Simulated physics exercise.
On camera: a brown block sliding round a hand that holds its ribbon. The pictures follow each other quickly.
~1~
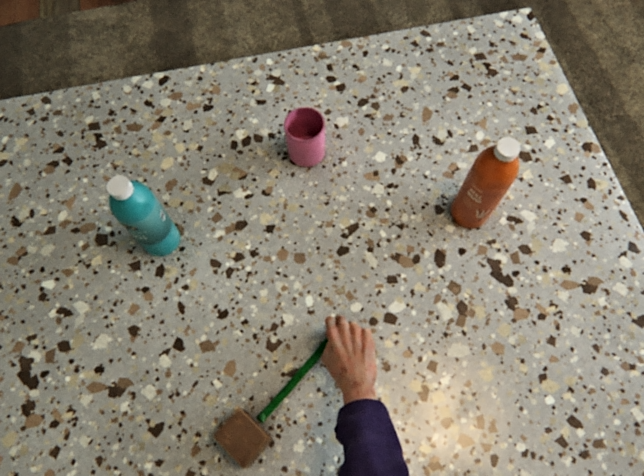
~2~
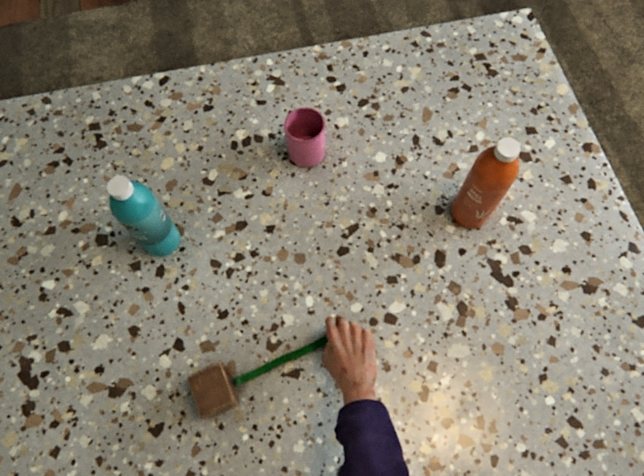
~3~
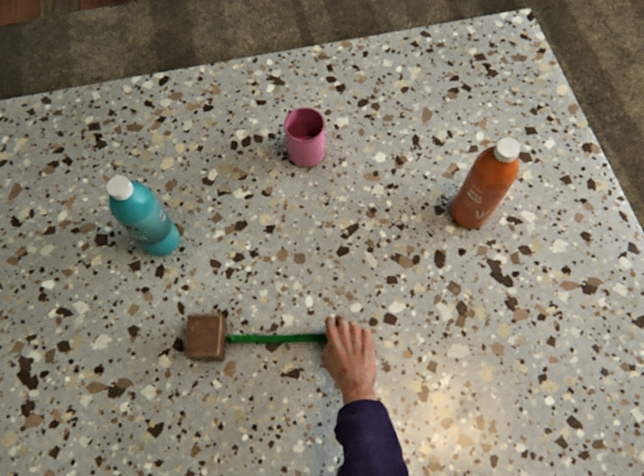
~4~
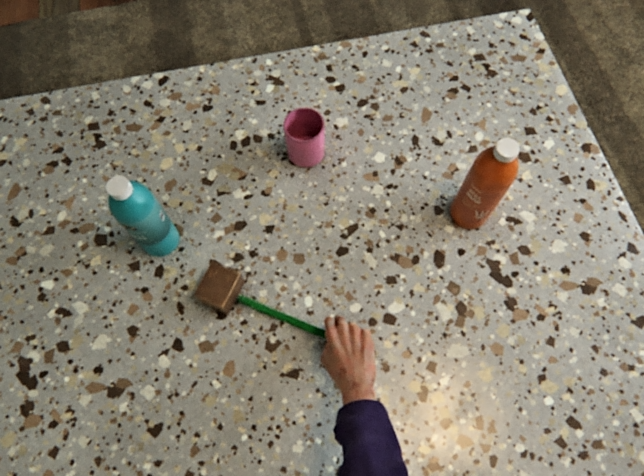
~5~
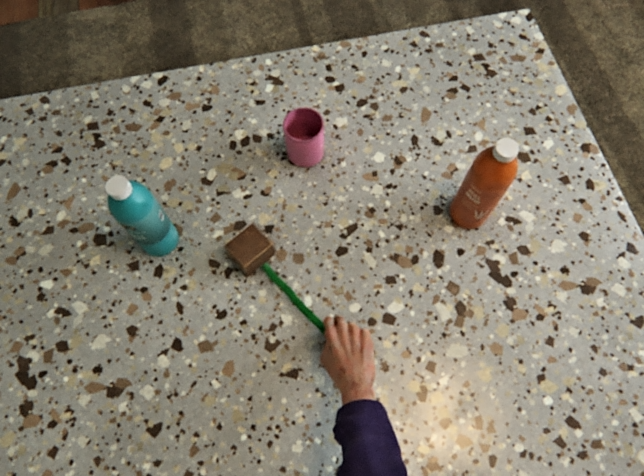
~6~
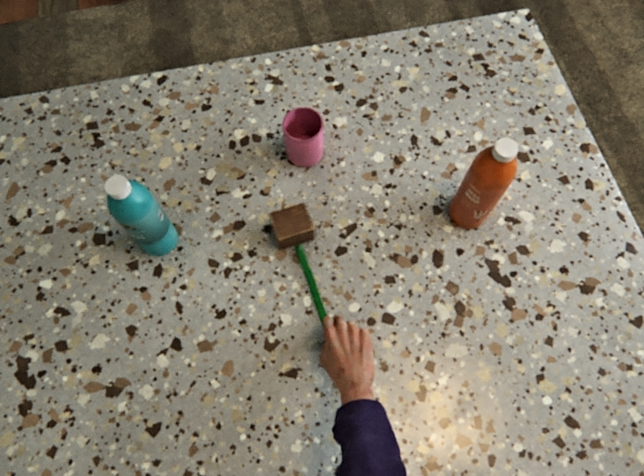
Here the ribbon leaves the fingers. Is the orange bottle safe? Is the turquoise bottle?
The orange bottle is struck; the turquoise bottle remains clear.
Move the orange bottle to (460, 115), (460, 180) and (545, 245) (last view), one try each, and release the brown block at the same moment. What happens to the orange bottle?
First place: Escapes; second place: Is touched; third place: Is missed.
Then, 0.08 s past the final frame, block near (384, 210).
Then, 0.20 s past the final frame, block near (461, 188); orange bottle pushed aside.
When it is over, block near (511, 153); orange bottle knocked over. The orange bottle gets hit and the turquoise bottle escapes it.
